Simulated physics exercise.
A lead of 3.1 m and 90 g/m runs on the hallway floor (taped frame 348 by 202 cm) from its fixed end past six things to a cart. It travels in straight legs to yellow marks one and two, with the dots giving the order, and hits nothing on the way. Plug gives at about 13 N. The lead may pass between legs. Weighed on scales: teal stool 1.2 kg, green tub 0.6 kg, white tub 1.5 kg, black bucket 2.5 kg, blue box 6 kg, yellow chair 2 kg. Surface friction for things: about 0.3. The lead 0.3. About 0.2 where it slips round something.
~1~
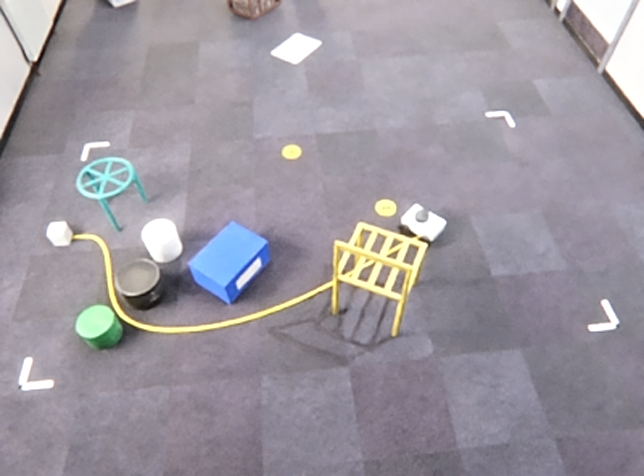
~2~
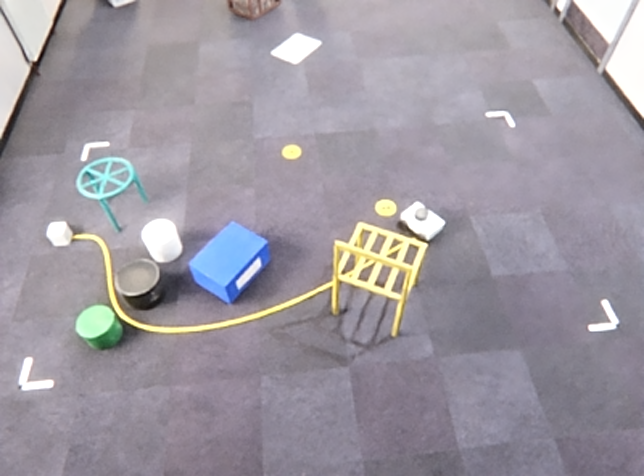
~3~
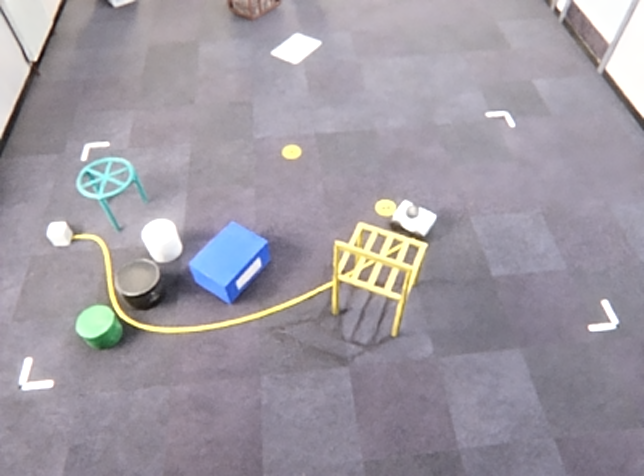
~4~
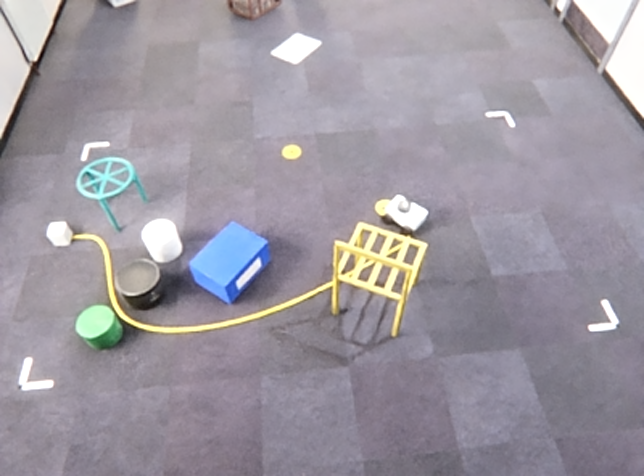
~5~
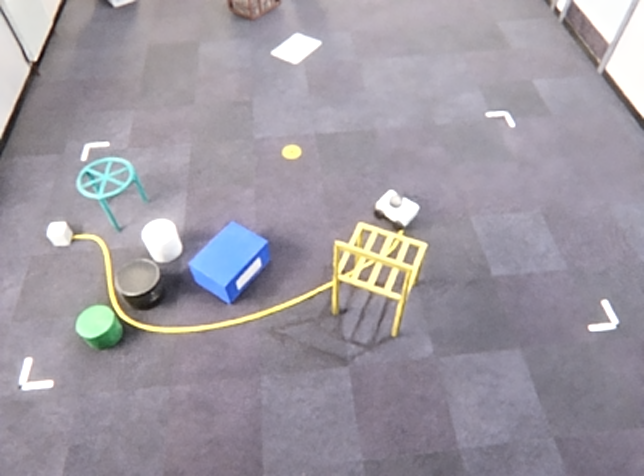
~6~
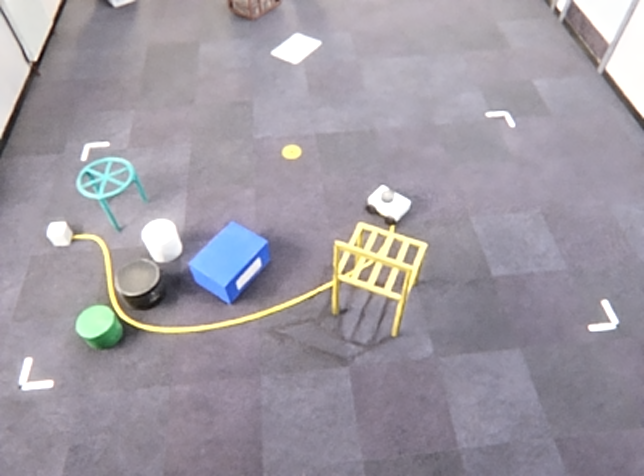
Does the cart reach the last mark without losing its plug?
Yes.
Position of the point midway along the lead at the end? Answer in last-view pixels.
(246, 294), roughly.
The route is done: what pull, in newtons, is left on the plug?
0 N.
Next, cart at (340, 181), lead slack at the fixed end; nothing else has moved.
Then, cart at (293, 152), 2 N at the fixed end; yellow chair 25 cm off its start.
After that, cart at (341, 180), lead slack at the fixed end; yellow chair 25 cm off its start at (344, 237).
Later, cart at (386, 207), lead slack at the fixed end; yellow chair 25 cm off its start.
At the end, cart at (386, 207), lead slack at the fixed end; yellow chair 25 cm off its start at (344, 238).
